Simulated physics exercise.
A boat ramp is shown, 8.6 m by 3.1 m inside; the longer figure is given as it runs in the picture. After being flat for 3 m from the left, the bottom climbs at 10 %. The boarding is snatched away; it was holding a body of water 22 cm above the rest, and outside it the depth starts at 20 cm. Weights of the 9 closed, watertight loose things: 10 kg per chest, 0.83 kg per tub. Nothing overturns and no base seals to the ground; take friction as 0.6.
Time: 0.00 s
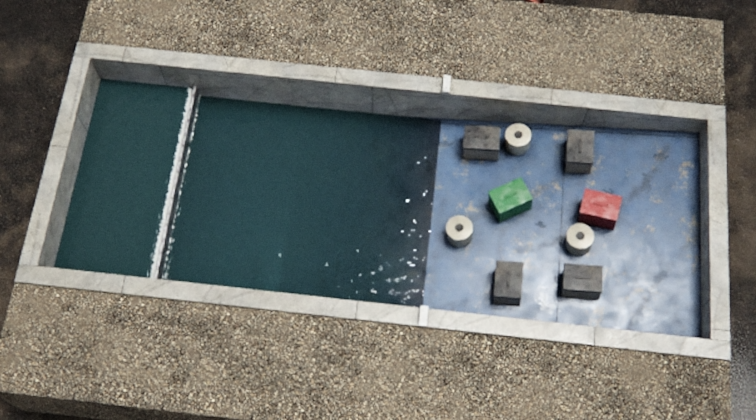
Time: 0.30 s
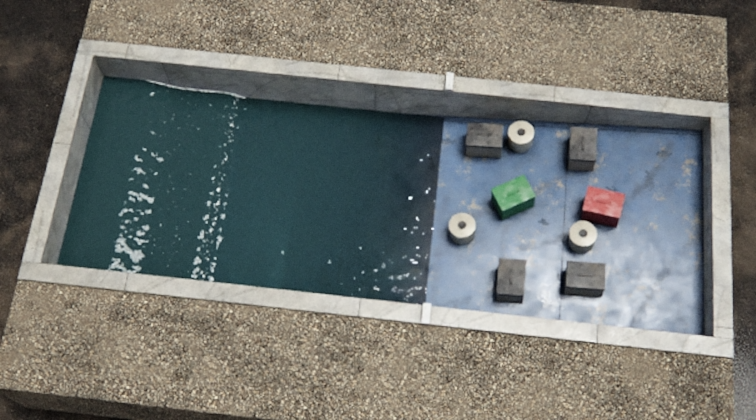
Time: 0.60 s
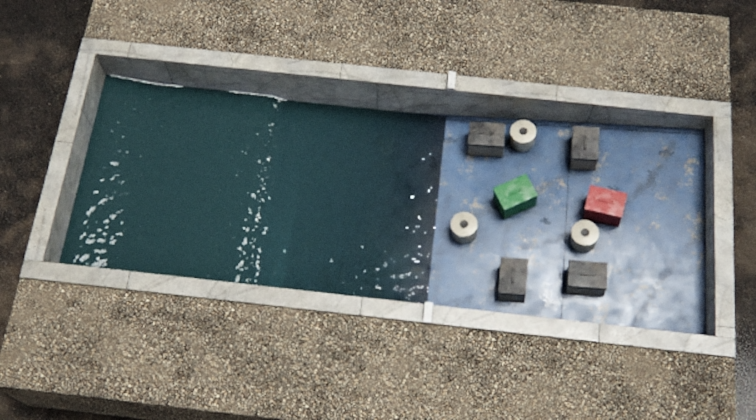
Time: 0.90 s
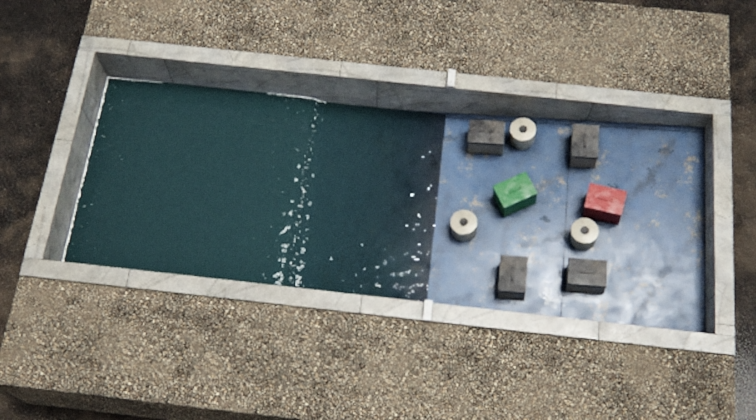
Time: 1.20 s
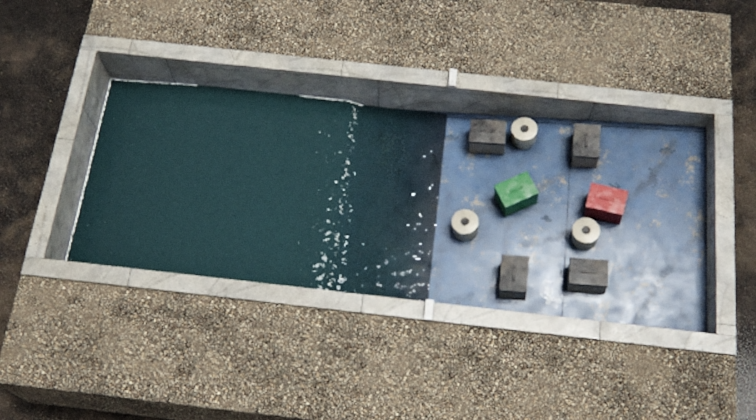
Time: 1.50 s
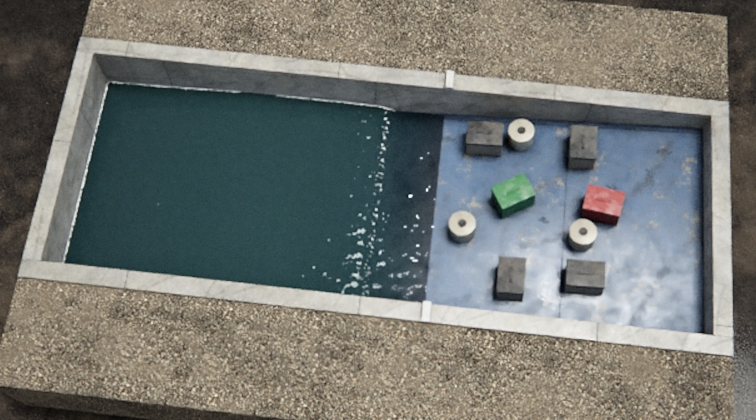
A band of white ripples slides rightward across dark green water in a long, stone-walled rectangular basin set in gravelly ground, seen from high above at a slight tilt. At the right, on a mottled blue floor clear of the water, sit a green chest, a red chest, four dark grey blocks and three pale round pieces, all unmoved. First a thin white partition at the left disappears, foam spreads both ways, and the view shifts very slightly.
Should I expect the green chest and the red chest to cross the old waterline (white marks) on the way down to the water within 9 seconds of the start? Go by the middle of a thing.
Take the green chest first: It ends up on the near side; the red chest ends up on the near side.
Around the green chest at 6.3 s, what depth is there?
Roughly 3 cm deep.
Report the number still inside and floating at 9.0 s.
Count at that moment: 4.
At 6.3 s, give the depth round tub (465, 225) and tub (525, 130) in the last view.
Depth approx. 2 cm / 3 cm.
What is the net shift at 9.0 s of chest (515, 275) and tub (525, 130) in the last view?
Respectively 10 and 200 cm.
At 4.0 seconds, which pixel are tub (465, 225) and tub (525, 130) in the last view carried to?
Roughly (573, 214), then roughly (551, 135).
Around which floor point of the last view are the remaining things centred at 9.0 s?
Near (471, 220).
After 2.1 s the green chest is near (516, 191), 0.0 m from its start, aground; the red chest is near (607, 200), 0.0 m from its start, aground; 0 of 9 are over the mark; 0 afloat.
After 4.0 s the green chest is near (547, 202), 0.4 m from its start, aground; the red chest is near (607, 200), 0.0 m from its start, aground; 0 of 9 are over the mark; 4 afloat.
After 6.3 s the green chest is near (516, 201), 0.2 m from its start, aground; the red chest is near (607, 200), 0.0 m from its start, aground; 2 of 9 are over the mark; 4 afloat.
After 9.0 s the green chest is near (516, 201), 0.2 m from its start, aground; the red chest is near (607, 200), 0.0 m from its start, aground; 4 of 9 are over the mark; 4 afloat.
